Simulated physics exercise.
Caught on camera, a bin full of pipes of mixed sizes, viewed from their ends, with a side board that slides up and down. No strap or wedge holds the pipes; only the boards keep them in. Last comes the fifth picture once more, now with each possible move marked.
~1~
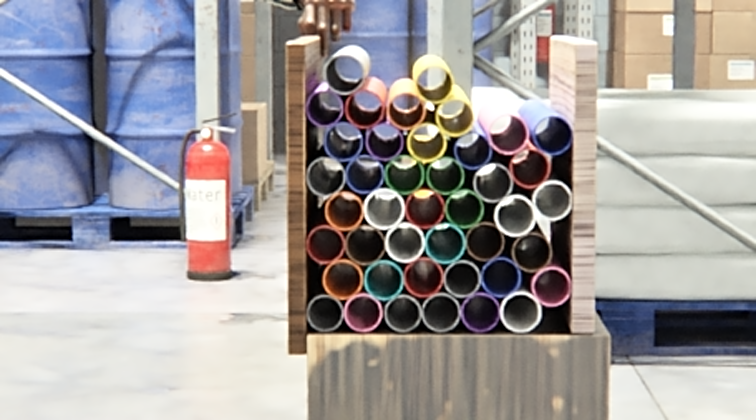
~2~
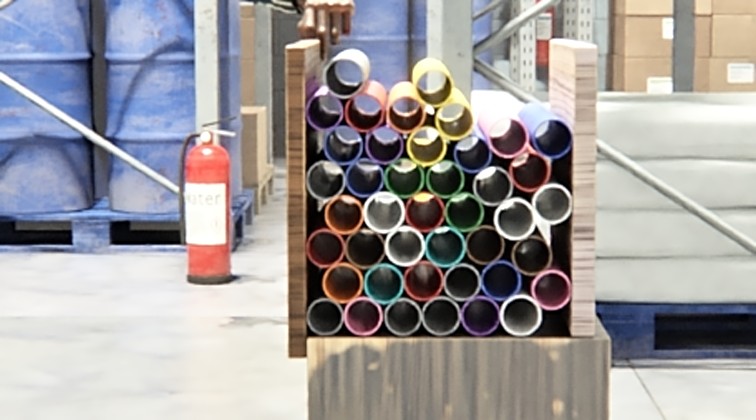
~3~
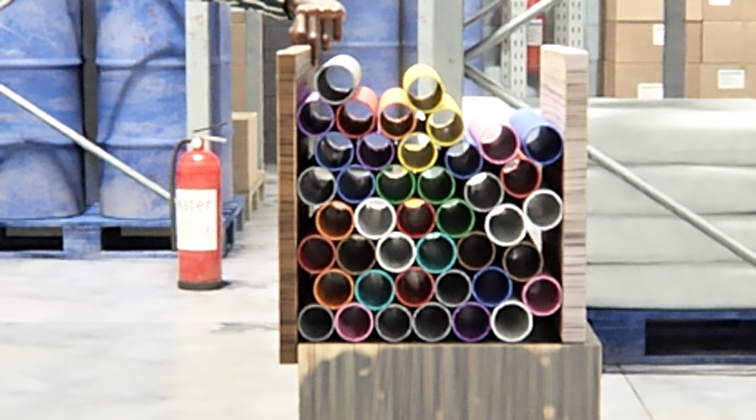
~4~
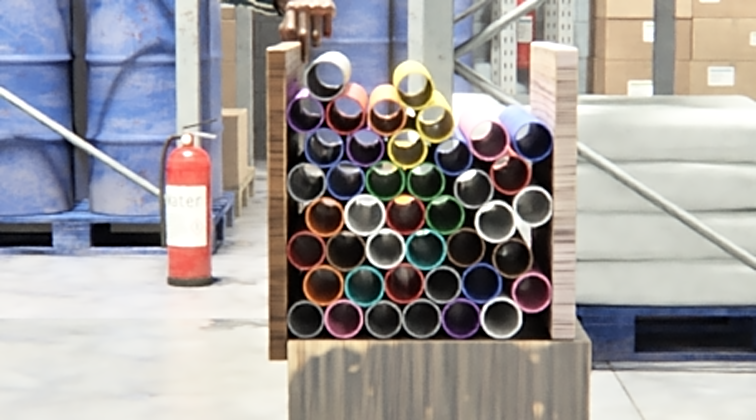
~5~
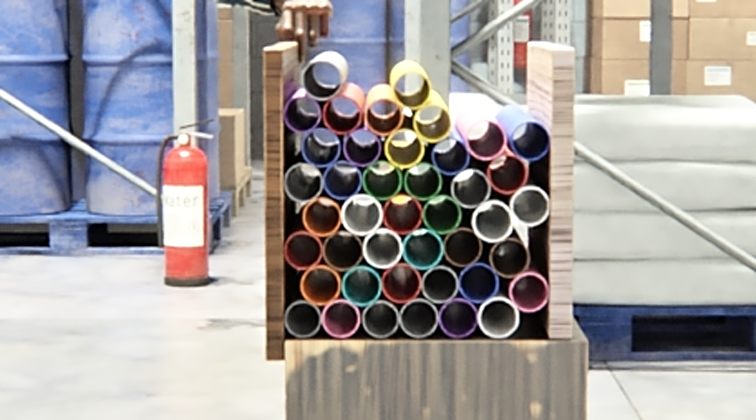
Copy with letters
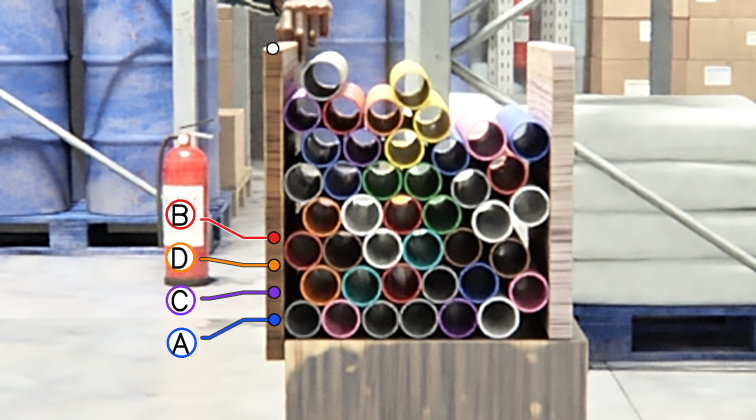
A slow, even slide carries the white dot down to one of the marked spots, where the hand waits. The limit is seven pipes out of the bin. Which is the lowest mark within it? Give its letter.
Mark D is as low as it can go.
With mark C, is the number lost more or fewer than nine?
It loses more than nine.
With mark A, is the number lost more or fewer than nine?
More than nine.
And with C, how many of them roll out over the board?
With C, eleven.
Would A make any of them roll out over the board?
Yes, at A.
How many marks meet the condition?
Two of the four.
On the marked copy, A at (275, 320); B at (274, 238); C at (275, 292); D at (274, 265); the white dot at (273, 48).
Taking D. A third of the way, top of the board (283, 140).
Two thirds of the way, top of the board (284, 242).
When it is over, top of the board (284, 264), five out over the board.
As for the rest, A more than seven out over the board; B five out over the board; C more than seven out over the board.
